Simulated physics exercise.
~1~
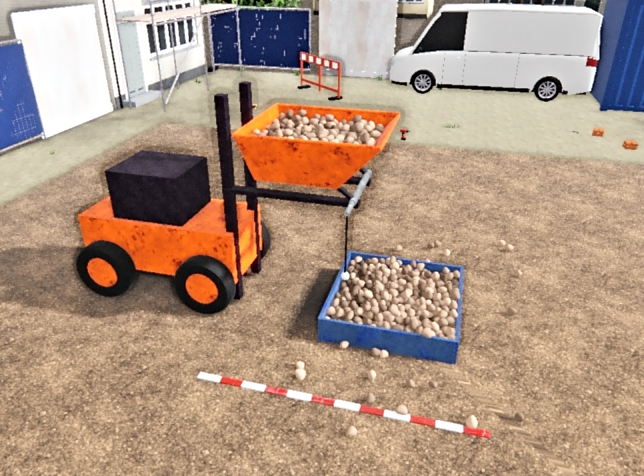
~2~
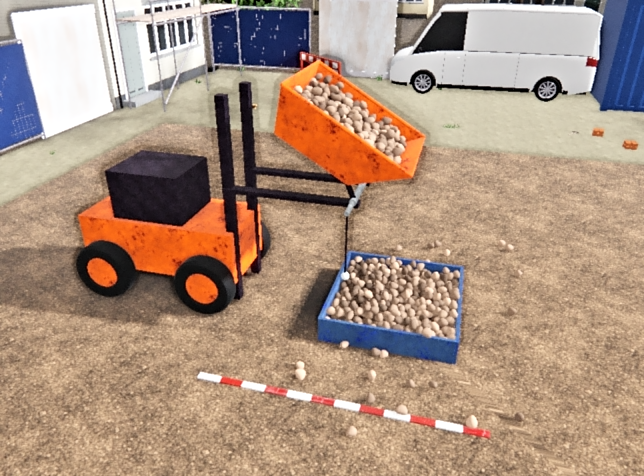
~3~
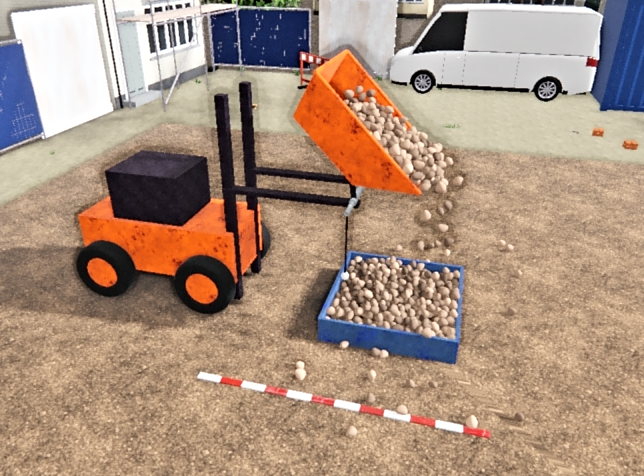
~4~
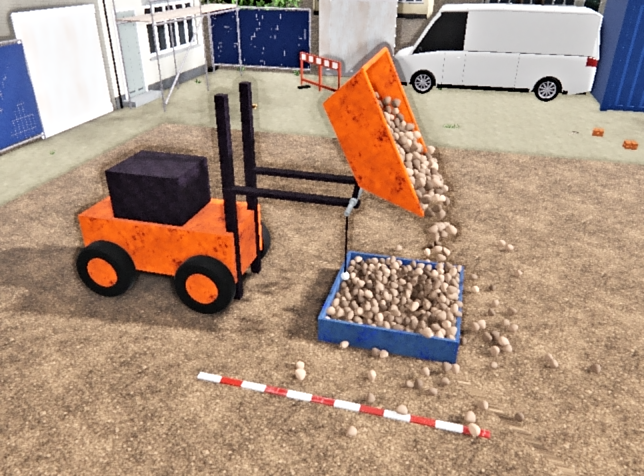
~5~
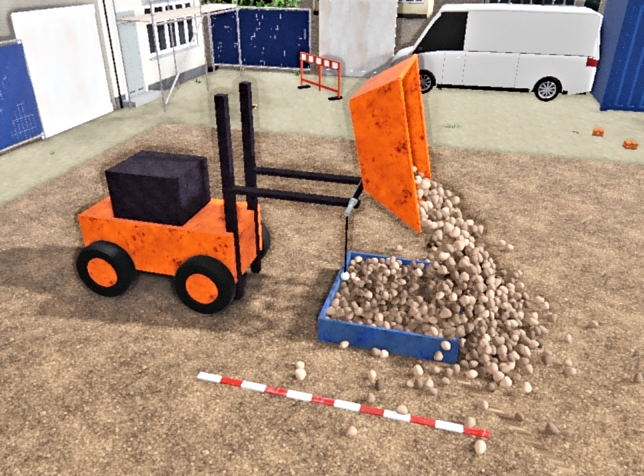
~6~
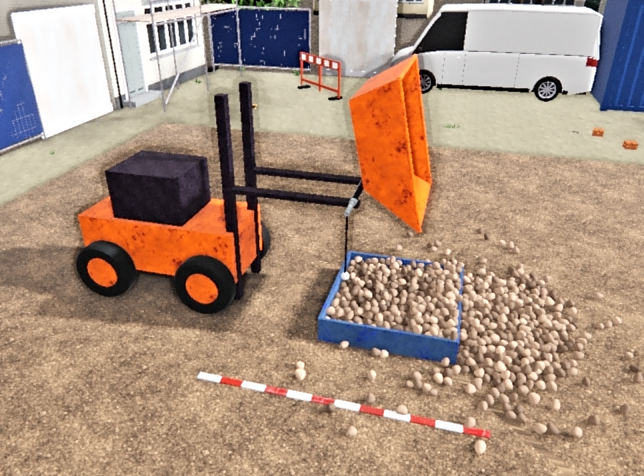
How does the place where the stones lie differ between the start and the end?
At the start the stones are mostly split between the raised orange skip and the blue bin. By the end the skip is empty and they lie lower and farther right overall, filling the bin and spread over the ground to its right.
